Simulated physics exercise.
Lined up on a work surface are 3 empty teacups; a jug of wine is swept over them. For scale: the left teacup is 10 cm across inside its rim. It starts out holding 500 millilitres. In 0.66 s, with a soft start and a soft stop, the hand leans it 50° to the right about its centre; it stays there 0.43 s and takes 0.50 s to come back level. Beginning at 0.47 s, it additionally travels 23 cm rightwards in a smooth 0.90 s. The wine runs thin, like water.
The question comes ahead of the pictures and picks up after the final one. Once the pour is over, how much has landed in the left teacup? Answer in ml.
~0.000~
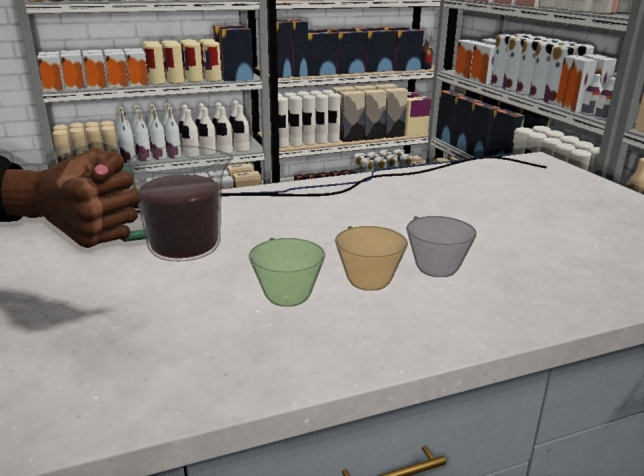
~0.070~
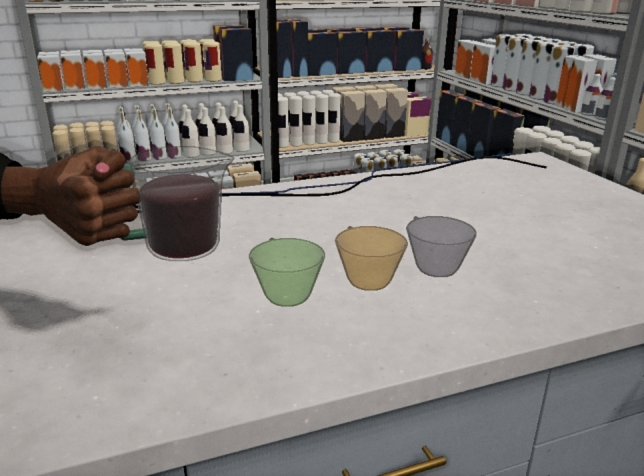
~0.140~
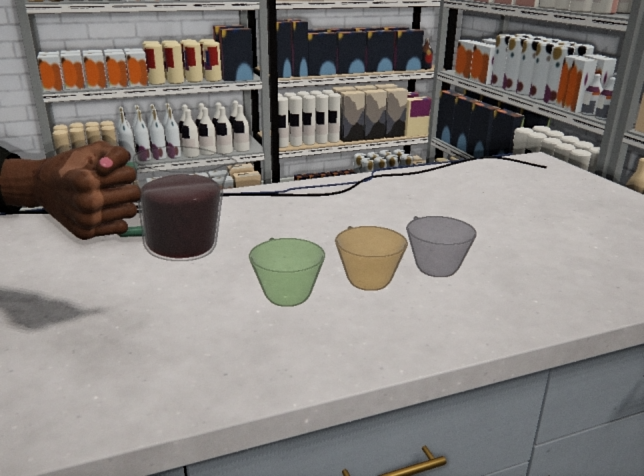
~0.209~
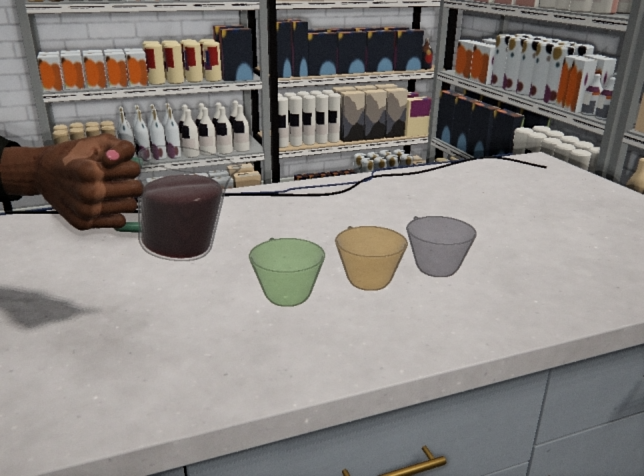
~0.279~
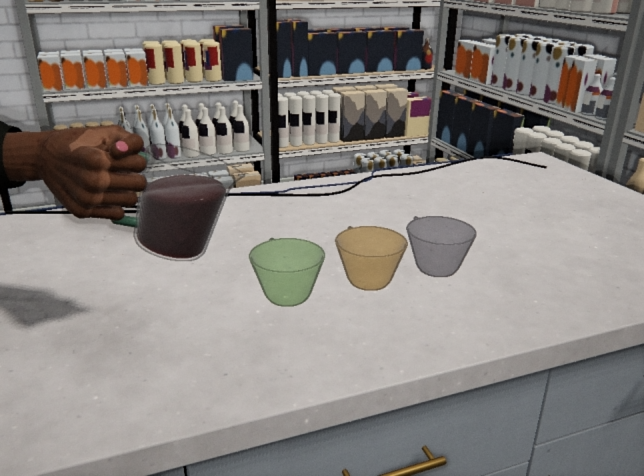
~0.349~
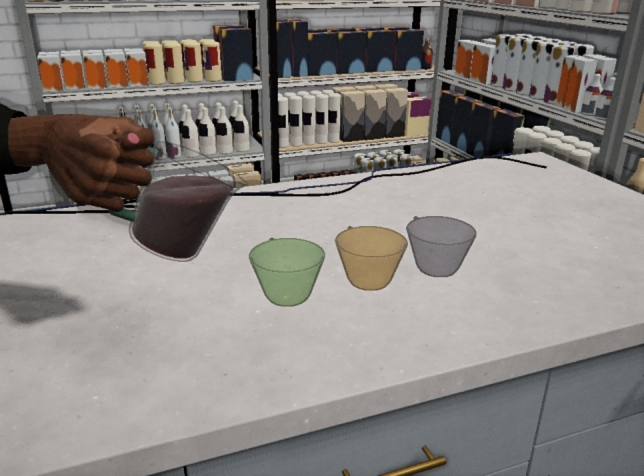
Something like 20 ml ends up there.
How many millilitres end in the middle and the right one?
Final volumes - middle around 40 ml, right around 50 ml.
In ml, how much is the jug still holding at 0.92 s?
Roughly 440 ml.
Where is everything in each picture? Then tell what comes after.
In the first frame, it leans 0°; its right rim is at (233, 155); the wine meets the walls at (148, 188) and (211, 181); the left teacup's rim runs from (251, 262) to (322, 250); the middle teacup's rim runs from (338, 248) to (403, 237); the right teacup's rim runs from (411, 236) to (470, 226).
In the second frame, it leans 1°; its right rim is at (234, 156); the wine meets the walls at (147, 188) and (208, 182).
In the third frame, it leans 5°; its right rim is at (237, 160); the wine meets the walls at (148, 187) and (209, 182).
In the fourth frame, it leans 11°; its right rim is at (241, 166); the wine meets the walls at (149, 189) and (212, 183).
In the fifth frame, it leans 19°; its right rim is at (245, 173); the wine meets the walls at (147, 191) and (214, 182).
In the sixth frame, it leans 27°; its right rim is at (248, 182); the wine meets the walls at (144, 197) and (221, 185).
Then, 0.68 s in, the tilt is 50° and from the left they hold 10 ml, 0 ml, 0 ml, the jug 480 ml, and 0 ml is on the work surface.
Then, 0.92 s in, the tilt is 50° and from the left they hold 20 ml, 5 ml, 0 ml, the jug 440 ml, and 5 ml is on the work surface.
Then, 1.17 s in, the tilt is 47° and from the left they hold 20 ml, 30 ml, 5 ml, the jug 390 ml, and 15 ml is on the work surface.
Then, 1.44 s in, the tilt is 10° and from the left they hold 20 ml, 35 ml, 40 ml, the jug 365 ml, and 25 ml is on the work surface.
Finally, from the left they hold 20 ml, 35 ml, 45 ml, the jug 365 ml, and 35 ml is on the work surface.
